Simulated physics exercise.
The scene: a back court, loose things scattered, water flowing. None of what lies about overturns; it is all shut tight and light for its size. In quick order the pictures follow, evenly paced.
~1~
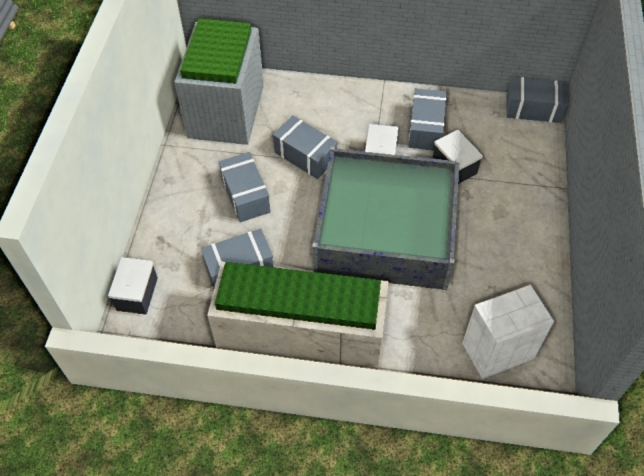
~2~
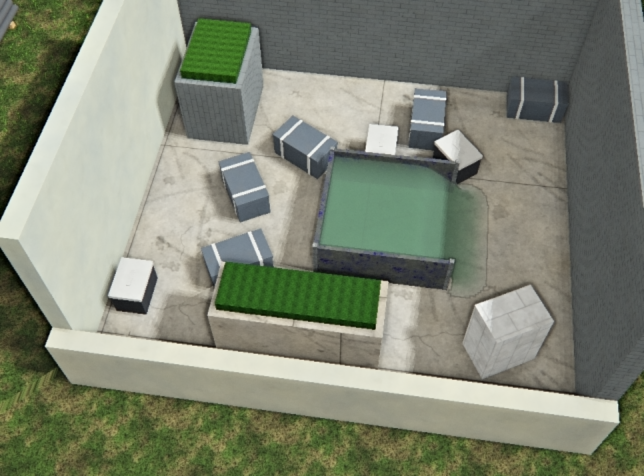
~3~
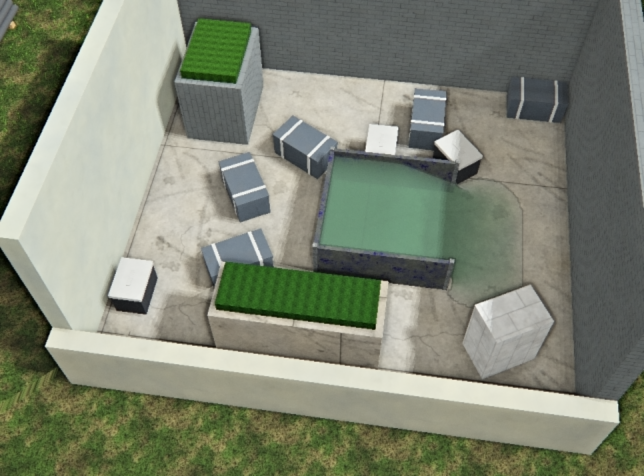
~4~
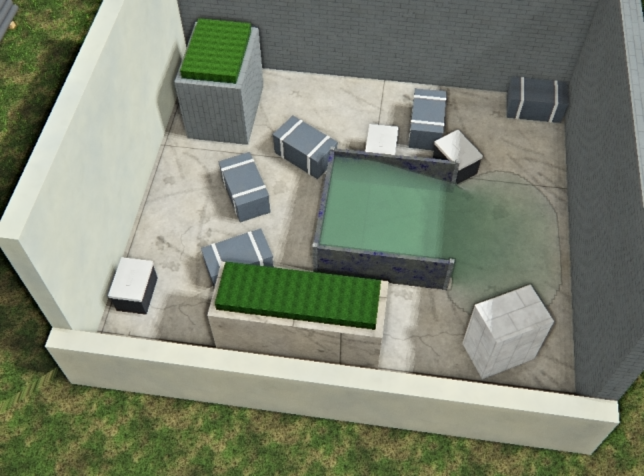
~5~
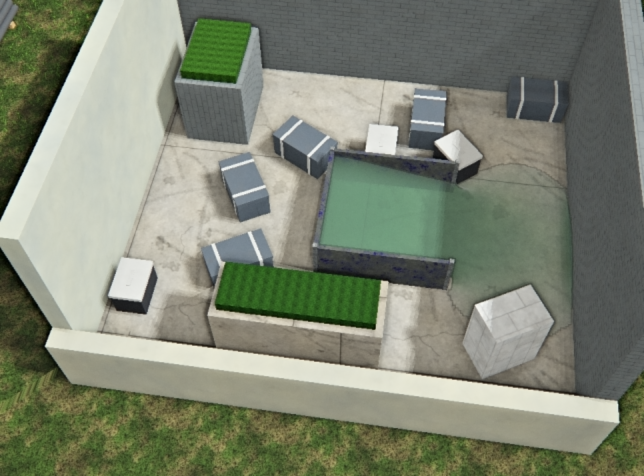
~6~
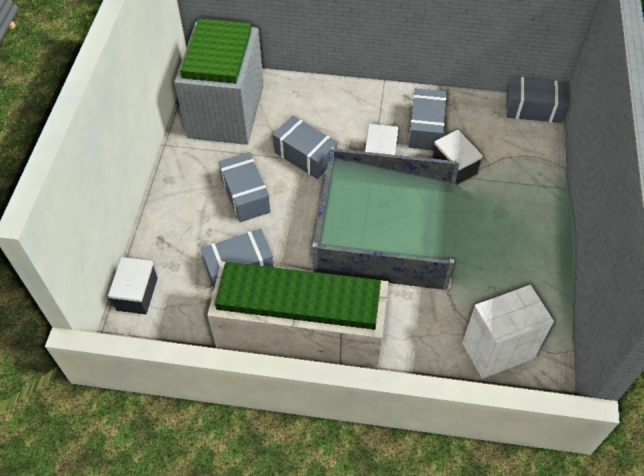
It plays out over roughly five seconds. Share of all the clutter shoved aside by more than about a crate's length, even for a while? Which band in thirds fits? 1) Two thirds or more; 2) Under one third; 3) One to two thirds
(2) Under one third.
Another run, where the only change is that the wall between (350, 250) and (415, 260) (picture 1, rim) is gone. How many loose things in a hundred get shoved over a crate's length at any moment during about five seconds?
I'd say around 20 per cent.
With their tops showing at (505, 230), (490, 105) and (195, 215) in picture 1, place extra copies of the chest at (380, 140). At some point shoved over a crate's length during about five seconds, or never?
Copy by copy, in order: Relocated, relocated, largely stays.
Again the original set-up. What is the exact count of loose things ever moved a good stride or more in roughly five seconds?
So, 1 of them.
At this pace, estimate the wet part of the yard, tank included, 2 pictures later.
About 25 percent.
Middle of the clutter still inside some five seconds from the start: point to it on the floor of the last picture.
Roughly (314, 180).
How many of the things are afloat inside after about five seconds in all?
By my reckoning the number comes out at 0.
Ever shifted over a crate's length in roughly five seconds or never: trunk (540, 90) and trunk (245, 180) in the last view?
One by one, first passed the mark, second never cleared it.
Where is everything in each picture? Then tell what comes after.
A chest at (459, 148), on the bottom; a chest at (131, 278) rests on the ground; 0 of 8 have shifted, in the first frame.
A chest at (459, 148), on the bottom; a chest at (131, 278) rests on the ground; 0 of 8 have shifted, in the second frame.
A chest at (459, 148) rests on the ground; a chest at (131, 278) rests on the ground; 0 of 8 have shifted, in the third frame.
A chest at (459, 148), on the bottom; a chest at (131, 278), on the bottom; 0 of 8 have shifted, in the fourth frame.
A chest at (459, 148) rests on the ground; a chest at (131, 278), on the bottom; 0 of 8 have shifted, in the fifth frame.
A chest at (459, 148) rests on the ground; a chest at (131, 278) rests on the ground; 0 of 8 have shifted, in the sixth frame.
A moment on, 0 of 8 are well off their spots; 0 afloat.
Next, 0 of 8 are well off their spots; 1 afloat.
Later, 1 of 8 are well off their spots; 0 afloat.
In the end, 1 of 8 are well off their spots, and 1 have been at some point; 0 afloat.
